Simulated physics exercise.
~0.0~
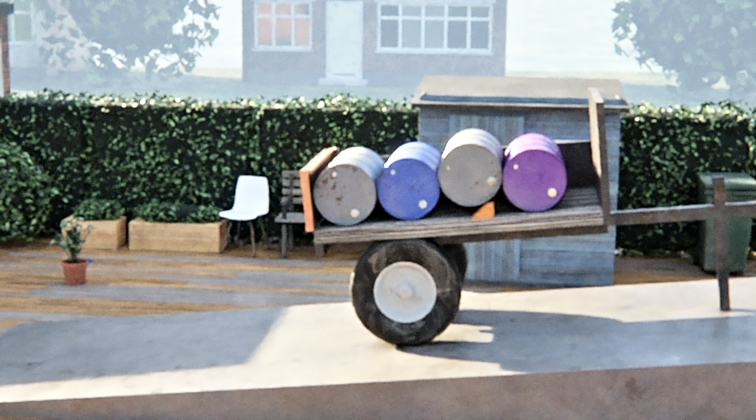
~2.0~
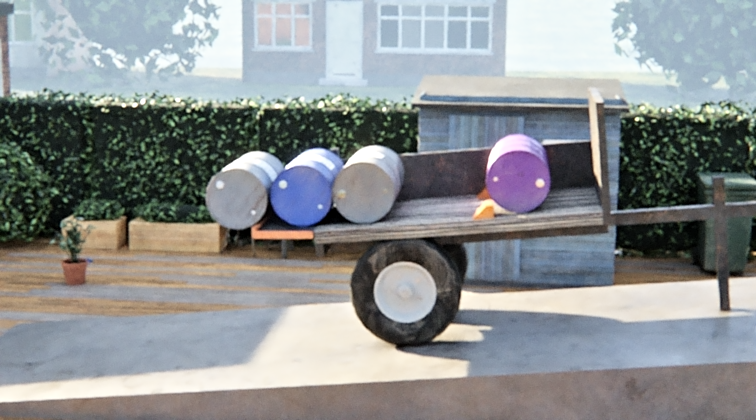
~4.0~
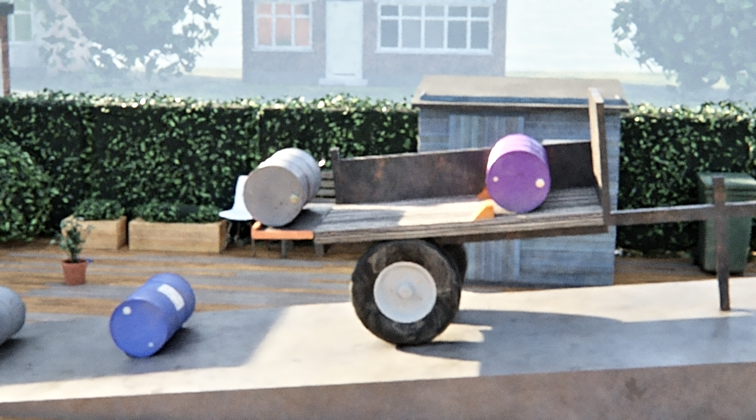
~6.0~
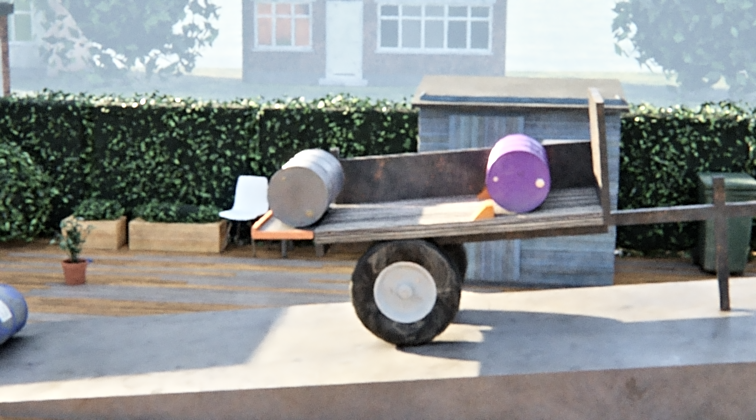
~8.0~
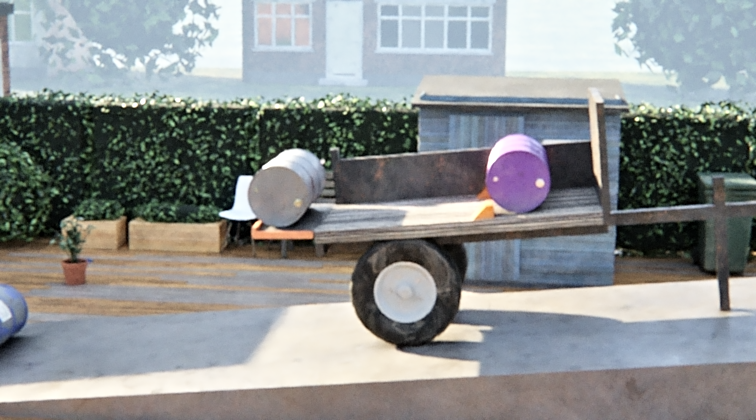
Four drums, grey, blue, grey and purple from left to right, lie in a row on a tilted wooden trailer, seen from the side with a hedge, a shed and a white chair behind. The orange-edged tailgate at the left drops open, and the three left-hand drums roll left onto it while the purple one settles against the orange chock. The leading grey drum and the blue drum go off the end and roll away left along the pale slope. The other grey drum stays near the gate's edge, shifting slightly. At the end it rests there, the purple drum sits still on the bed, and part of the blue one shows at the left edge.
